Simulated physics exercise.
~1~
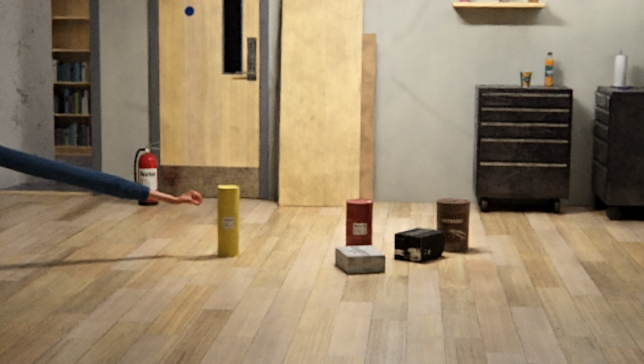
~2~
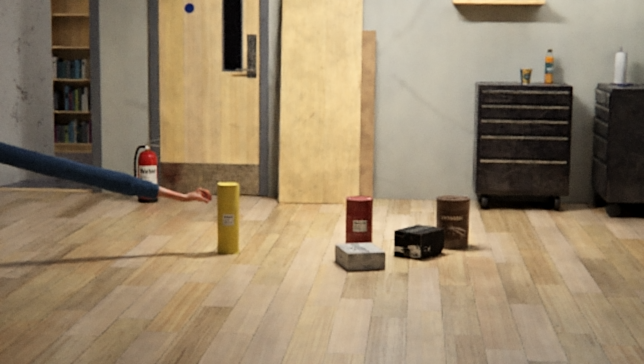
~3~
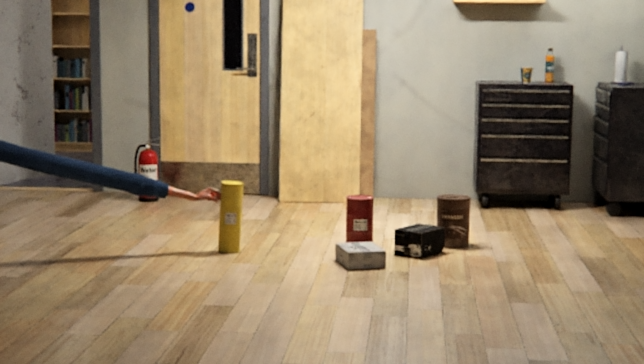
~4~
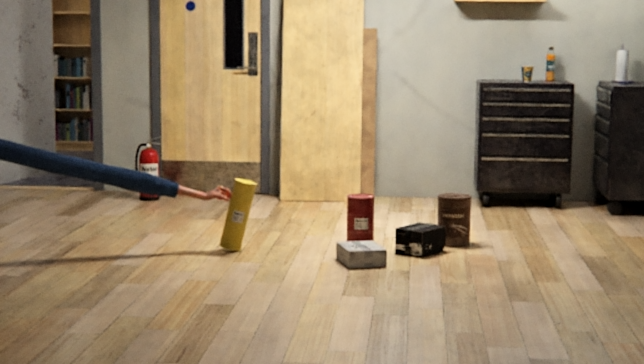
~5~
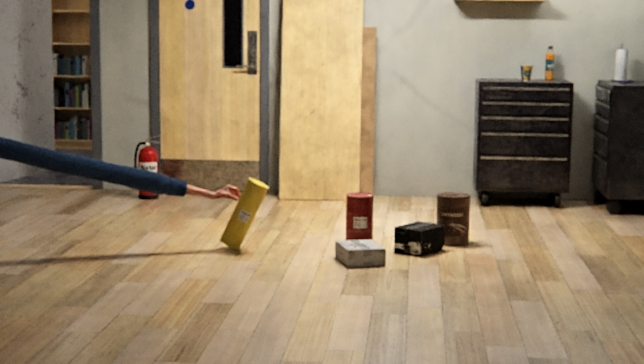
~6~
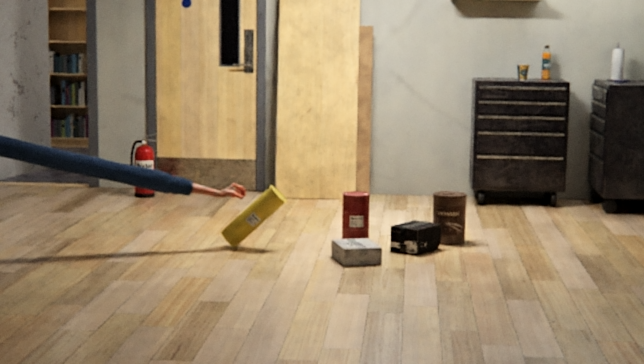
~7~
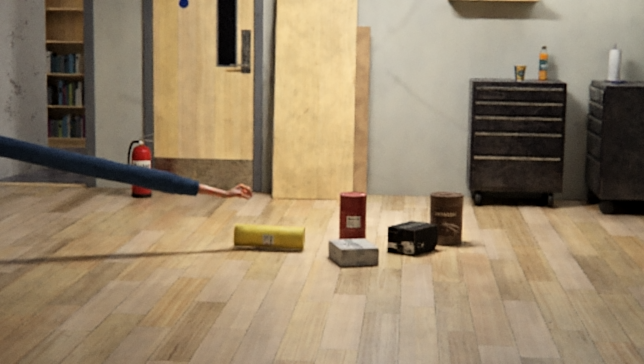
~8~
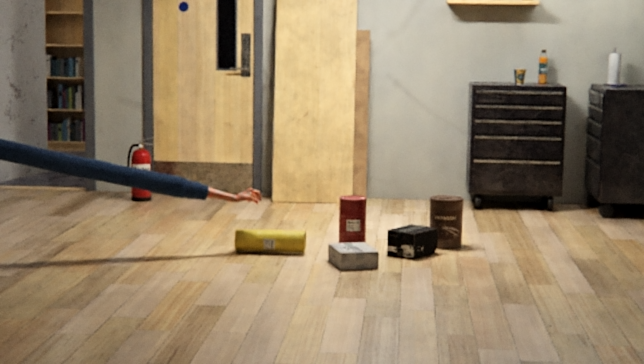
Yellow canister tipping rightward as an outstretched hand pushes it near its top, falling onto its side beside standing containers and boxes.
